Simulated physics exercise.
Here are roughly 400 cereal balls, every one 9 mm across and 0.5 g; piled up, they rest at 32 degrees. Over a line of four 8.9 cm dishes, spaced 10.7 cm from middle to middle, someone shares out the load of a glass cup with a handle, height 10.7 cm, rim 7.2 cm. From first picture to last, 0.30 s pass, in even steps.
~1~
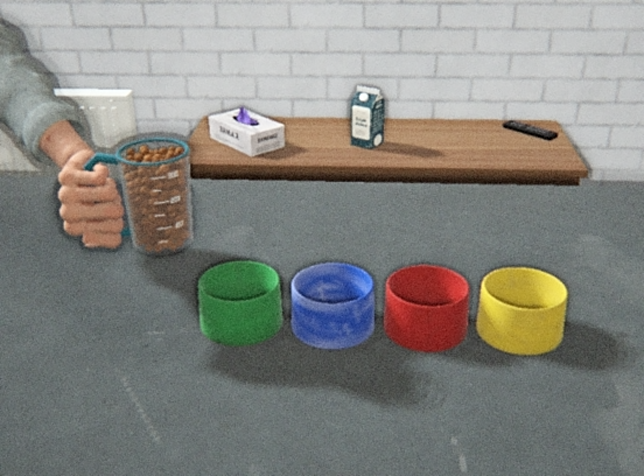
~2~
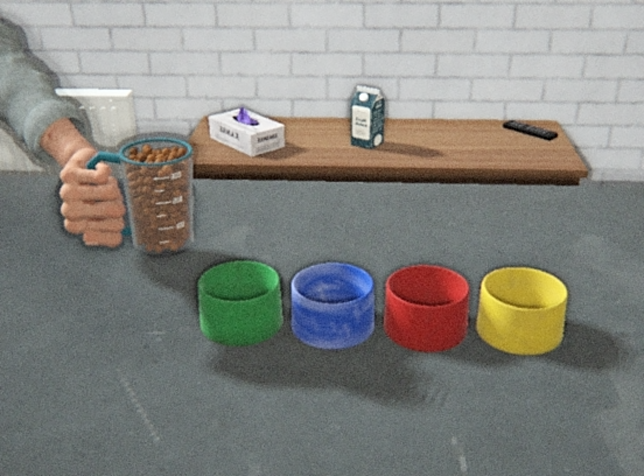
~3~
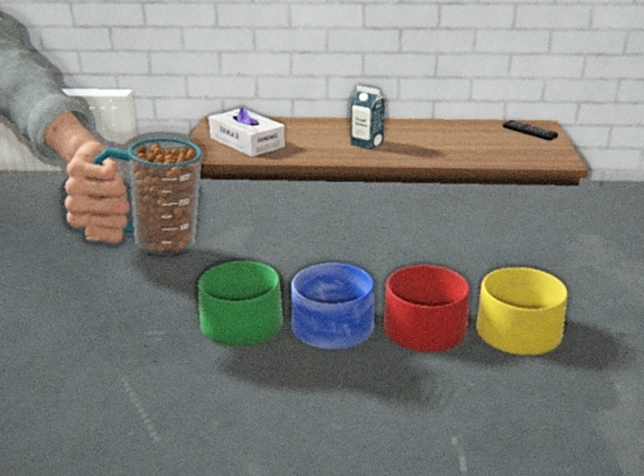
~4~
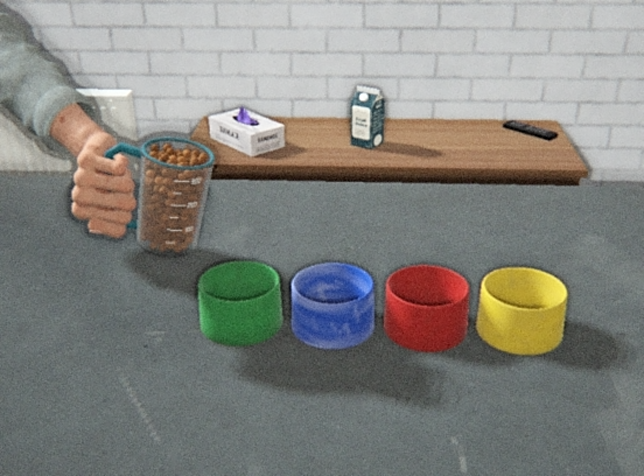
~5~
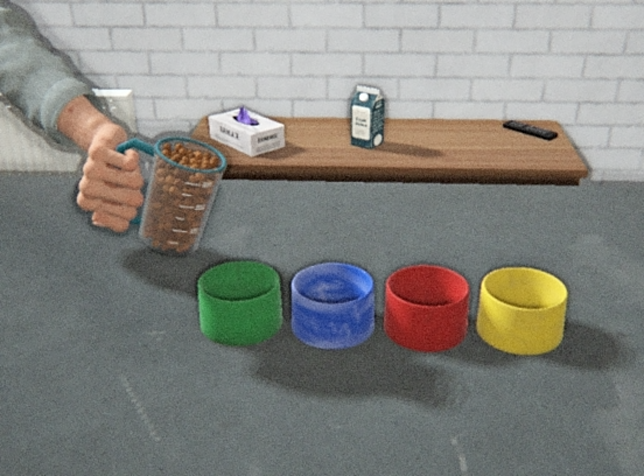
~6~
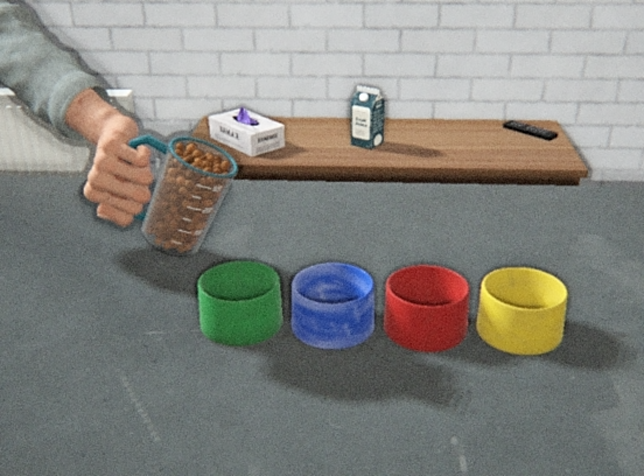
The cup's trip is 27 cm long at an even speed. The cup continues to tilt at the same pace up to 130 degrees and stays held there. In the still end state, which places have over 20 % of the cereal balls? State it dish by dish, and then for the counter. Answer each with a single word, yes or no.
Red no, blue yes, green no, yellow no, counter yes.
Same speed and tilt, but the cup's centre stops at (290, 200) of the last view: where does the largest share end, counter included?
Result: Biggest portion at blue.
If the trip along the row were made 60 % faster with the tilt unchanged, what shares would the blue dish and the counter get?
Shares: Blue 0, counter 20.
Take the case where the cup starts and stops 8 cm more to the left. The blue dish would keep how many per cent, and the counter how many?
Shares - blue 50 / counter 40.
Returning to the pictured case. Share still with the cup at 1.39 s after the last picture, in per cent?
0 %.
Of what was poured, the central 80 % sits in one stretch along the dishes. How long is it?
Some 13 cm.
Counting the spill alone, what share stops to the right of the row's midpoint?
Around 60 per cent of it.
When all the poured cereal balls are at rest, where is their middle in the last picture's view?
I'd put it at about (357, 317).
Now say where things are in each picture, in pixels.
The first picture shows cup at (158, 198), tilt 0 degrees, lip at (187, 152), moved 0.0 cm; middle of the pieces at (160, 198); green dish at (239, 281); blue dish at (333, 284); red dish at (428, 286); yellow dish at (524, 288).
The second picture shows cup at (160, 198), tilt 2 degrees, lip at (190, 153), moved 0.2 cm; middle of the pieces at (162, 198).
The third picture shows cup at (165, 198), tilt 6 degrees, lip at (200, 156), moved 0.8 cm; middle of the pieces at (167, 198).
The fourth picture shows cup at (172, 198), tilt 13 degrees, lip at (212, 161), moved 1.5 cm; middle of the pieces at (174, 199).
The fifth picture shows cup at (180, 199), tilt 19 degrees, lip at (224, 166), moved 2.3 cm; middle of the pieces at (181, 199).
The sixth picture shows cup at (187, 199), tilt 25 degrees, lip at (236, 171), moved 3.1 cm; middle of the pieces at (188, 199); green dish at (239, 281); blue dish at (333, 284); red dish at (428, 286); yellow dish at (524, 288).
Then, 0.84 s after the last picture, tilt 115 degrees; cup holds 75 %, blue 20 %.
Then, 1.39 s after the last picture, tilt 130 degrees; cup holds 0 %, red 15 %, blue 55 %.
Then, 2.01 s after the last picture, tilt 130 degrees; cup holds 0 %, red 15 %, blue 55 %.
In the end, red 10 %, blue 55 %, green 0 %, yellow 0 %, counter 35 %.
